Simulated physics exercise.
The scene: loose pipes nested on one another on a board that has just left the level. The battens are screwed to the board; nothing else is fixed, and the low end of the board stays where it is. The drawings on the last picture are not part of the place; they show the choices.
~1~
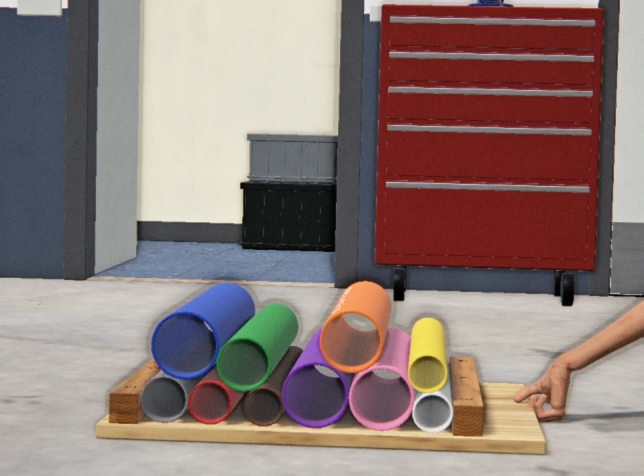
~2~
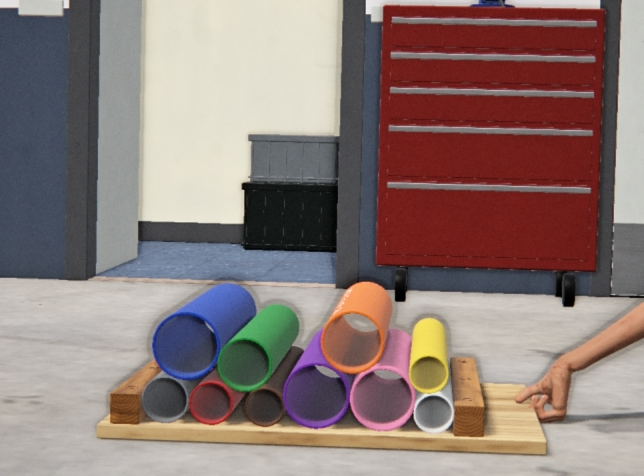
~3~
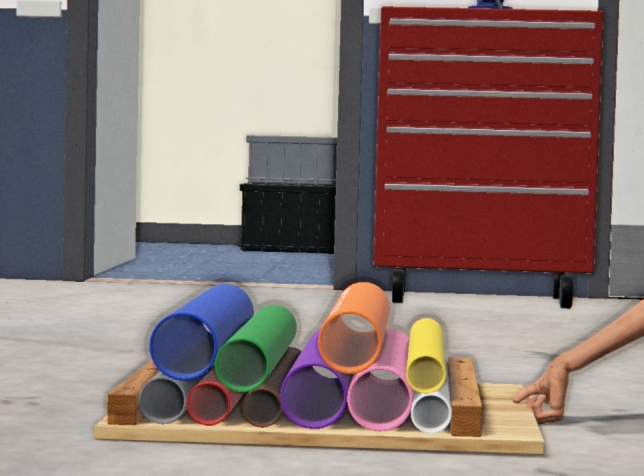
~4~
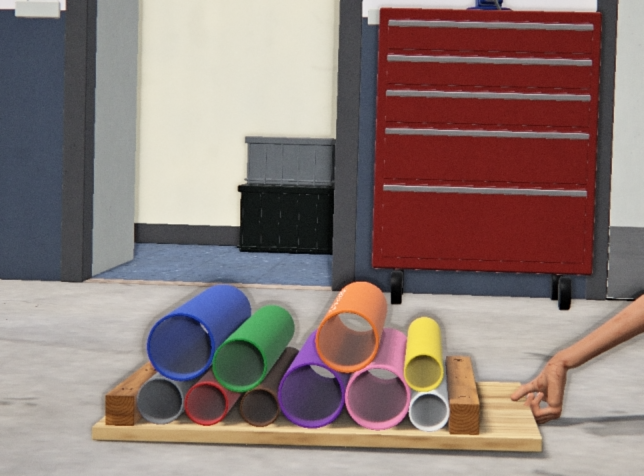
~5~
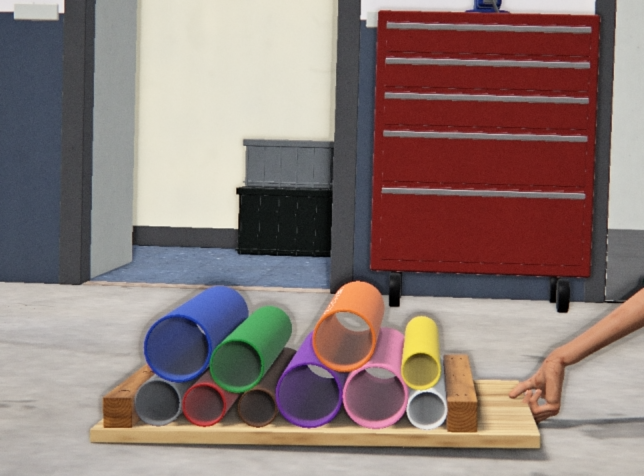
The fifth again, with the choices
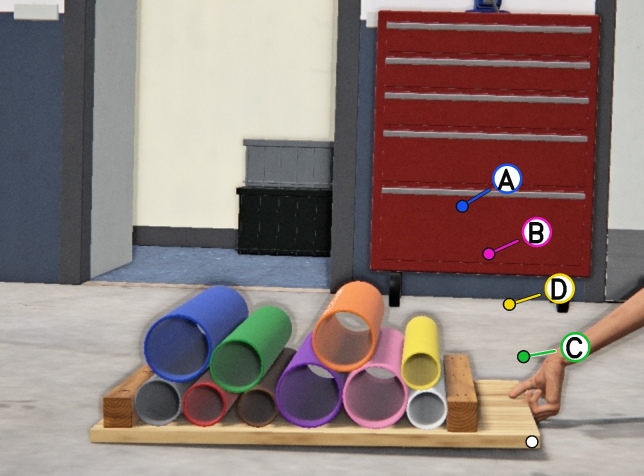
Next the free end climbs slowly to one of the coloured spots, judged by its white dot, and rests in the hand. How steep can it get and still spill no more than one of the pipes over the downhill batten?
The answer is mark B.
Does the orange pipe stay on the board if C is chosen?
The orange pipe: Yes.
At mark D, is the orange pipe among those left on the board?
The orange pipe: Yes.
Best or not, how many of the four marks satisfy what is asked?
Three of the four.
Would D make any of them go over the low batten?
Yes.
On the marked copy, A at (462, 206); B at (489, 254); C at (524, 357); D at (510, 305); the white dot at (532, 442).
Following B. Soon after the start, board at 16°.
Later, board at 27°.
In the end, board at 27°, one over the low batten (blue).
As for the rest, A three over the low batten (green, blue, orange); C one over the low batten (blue); D one over the low batten (blue).
